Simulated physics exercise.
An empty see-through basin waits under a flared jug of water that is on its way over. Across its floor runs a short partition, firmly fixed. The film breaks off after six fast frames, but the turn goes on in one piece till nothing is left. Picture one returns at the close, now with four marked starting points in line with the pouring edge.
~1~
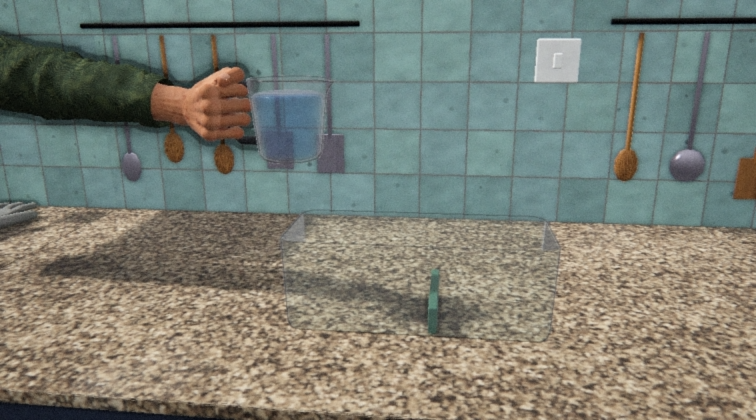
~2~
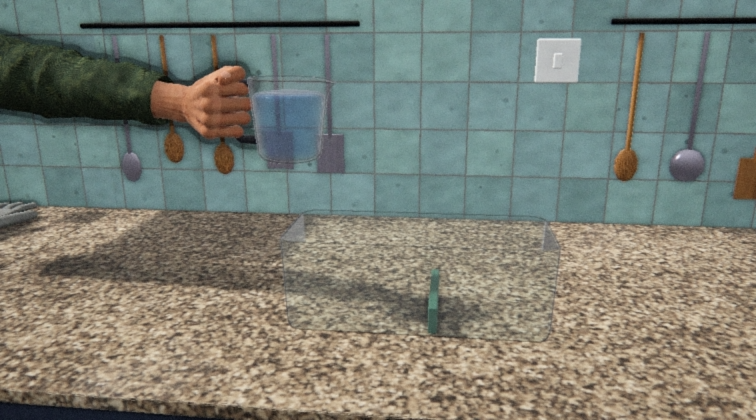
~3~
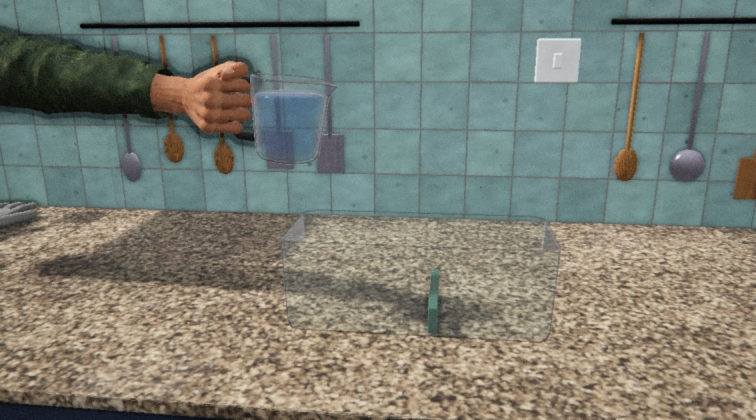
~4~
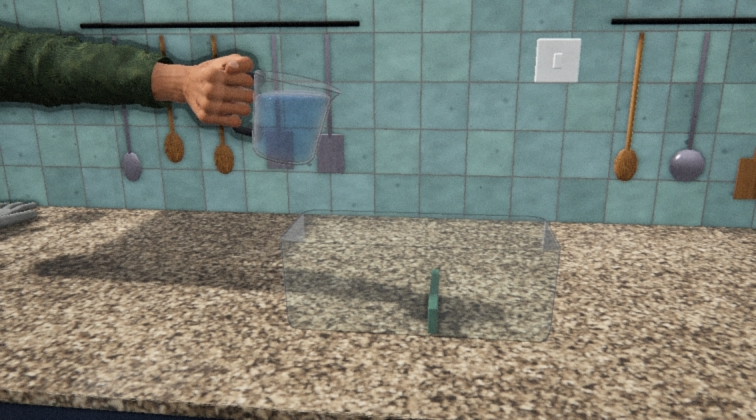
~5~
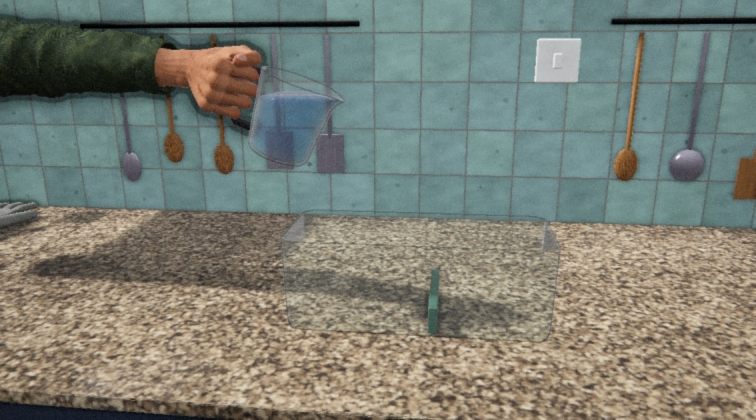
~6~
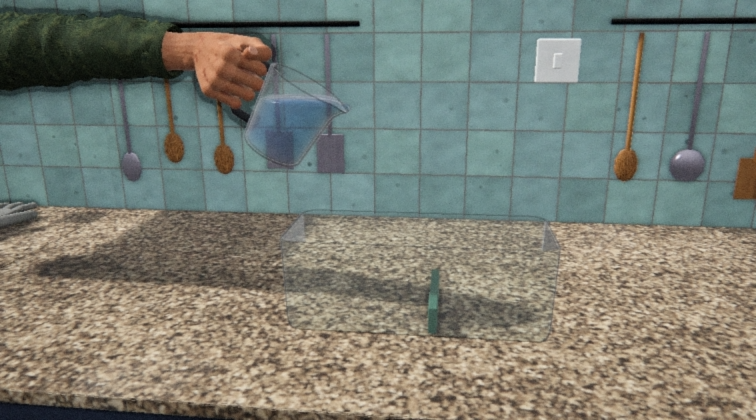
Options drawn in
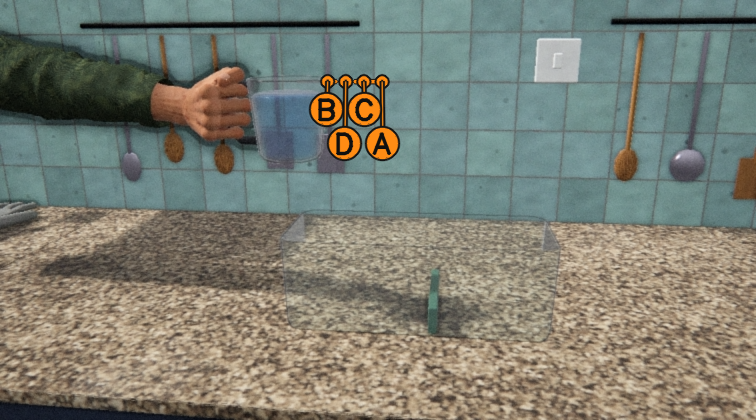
A hand in a dark green sleeve held a clear jug of blue water above an empty see-through basin on a speckled counter, then gradually tilted it to the right until the water reached its lip.
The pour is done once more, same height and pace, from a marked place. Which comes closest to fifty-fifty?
The answer is dot A.
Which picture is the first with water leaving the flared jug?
Picture 6.
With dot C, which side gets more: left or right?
More ends on the left.
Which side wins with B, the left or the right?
The left side.
In orange, A at (382, 81); B at (327, 81); C at (363, 81); D at (345, 81).
Choosing A, about 45 % ends left of the wall and 55 % right of it.
Choosing B, about 89 % ends left of the wall and 9 % right of it.
Choosing C, about 86 % ends left of the wall and 12 % right of it.
Choosing D, about 89 % ends left of the wall and 8 % right of it; 3 % is lost outside.
